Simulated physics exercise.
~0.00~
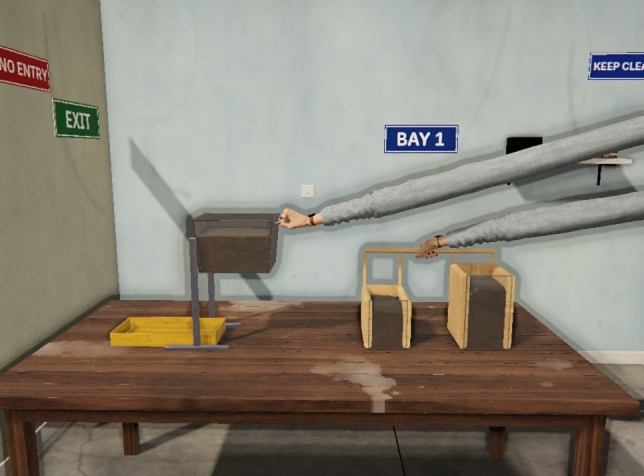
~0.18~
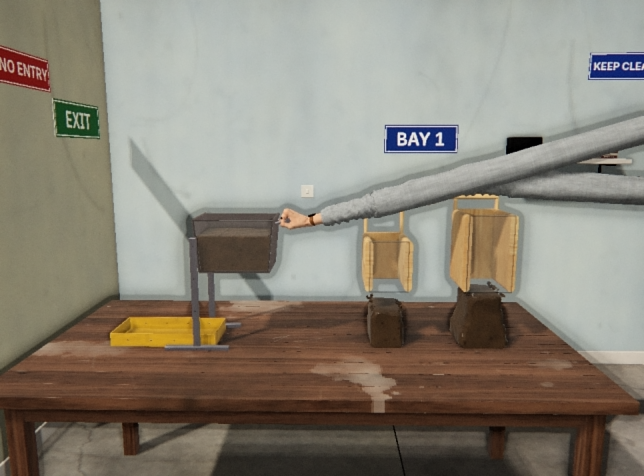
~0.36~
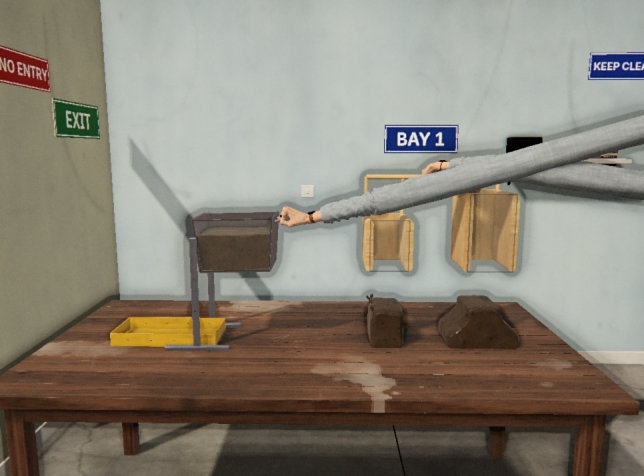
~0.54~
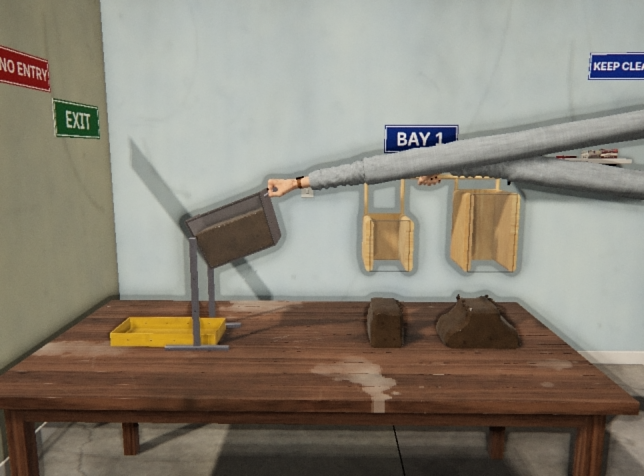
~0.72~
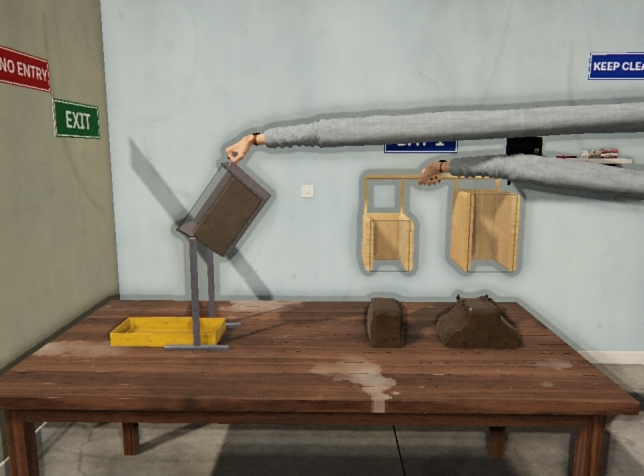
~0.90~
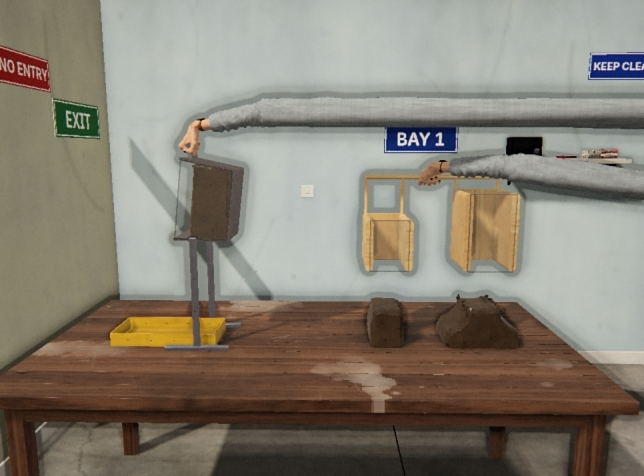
A hand lifts moulds, the right mud block slumps, then another hand tilts a tub leftward.
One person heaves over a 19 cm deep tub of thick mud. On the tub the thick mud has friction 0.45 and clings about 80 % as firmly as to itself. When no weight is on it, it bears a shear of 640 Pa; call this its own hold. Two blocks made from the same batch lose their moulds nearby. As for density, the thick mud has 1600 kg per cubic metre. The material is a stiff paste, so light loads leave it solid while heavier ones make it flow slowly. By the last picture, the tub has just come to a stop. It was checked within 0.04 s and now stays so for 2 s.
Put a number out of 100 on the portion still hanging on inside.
Roughly 49 percent of it hangs on.
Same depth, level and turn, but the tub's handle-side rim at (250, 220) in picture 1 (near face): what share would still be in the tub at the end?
Around 100 percent would still be in the tub at the end.
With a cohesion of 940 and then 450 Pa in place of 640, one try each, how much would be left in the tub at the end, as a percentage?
60 %, then 45 %.
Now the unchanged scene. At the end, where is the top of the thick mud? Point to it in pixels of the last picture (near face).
About (211, 212).
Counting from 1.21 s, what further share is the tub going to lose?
It works out to some 10 per cent of the load.
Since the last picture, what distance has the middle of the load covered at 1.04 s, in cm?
About 6 cm.
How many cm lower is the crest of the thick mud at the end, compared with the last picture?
Roughly 16 cm.
After 1.04 s, the tub is at 83 degrees and holds 99 %.
After 1.21 s, the tub is at 83 degrees and holds 59 %.
After 1.38 s, the tub is at 83 degrees and holds 49 %.
After 1.55 s, the tub is at 83 degrees and holds 49 %.
After 2.90 s, the tub is at 83 degrees and holds 49 %.
